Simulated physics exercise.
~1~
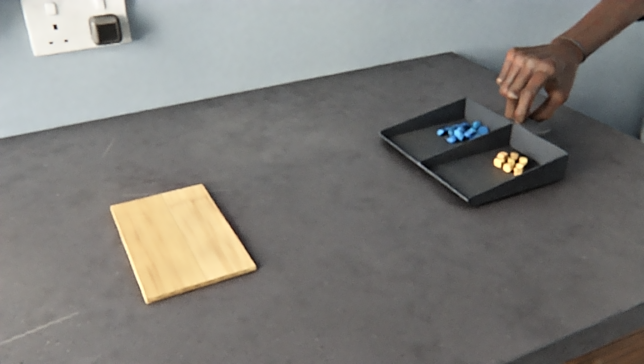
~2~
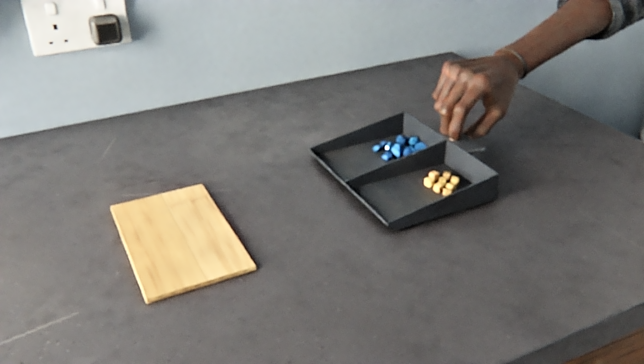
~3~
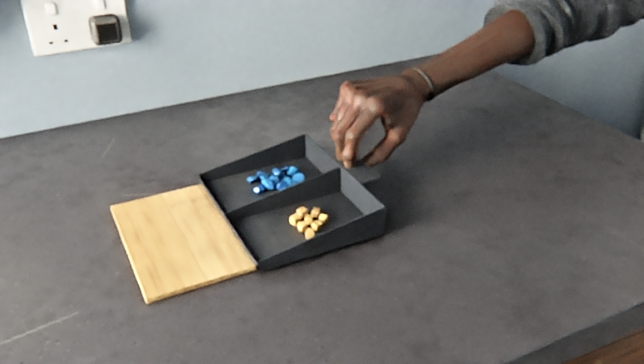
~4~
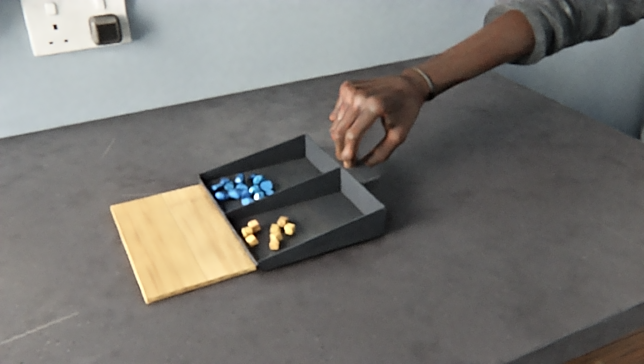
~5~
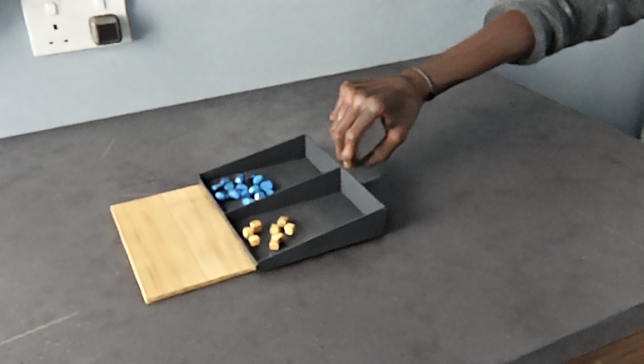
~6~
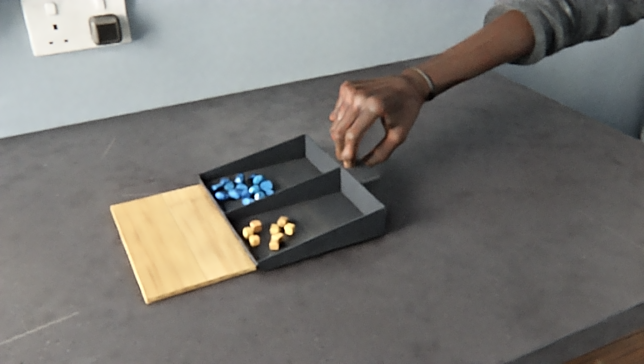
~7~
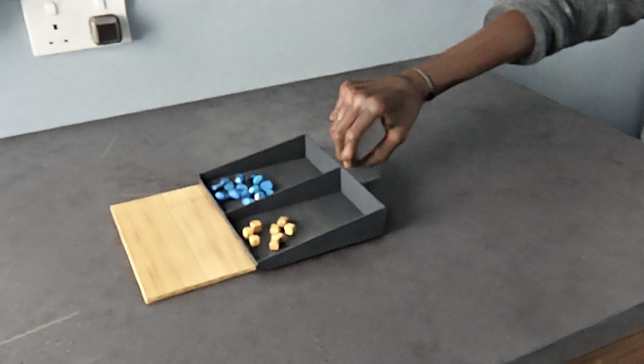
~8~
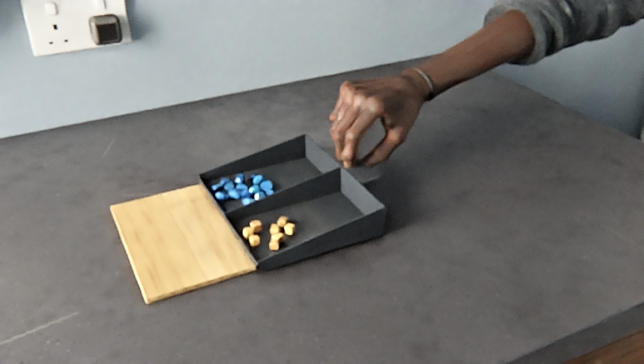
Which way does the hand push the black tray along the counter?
The hand pushes the tray to the left, towards the wooden board.
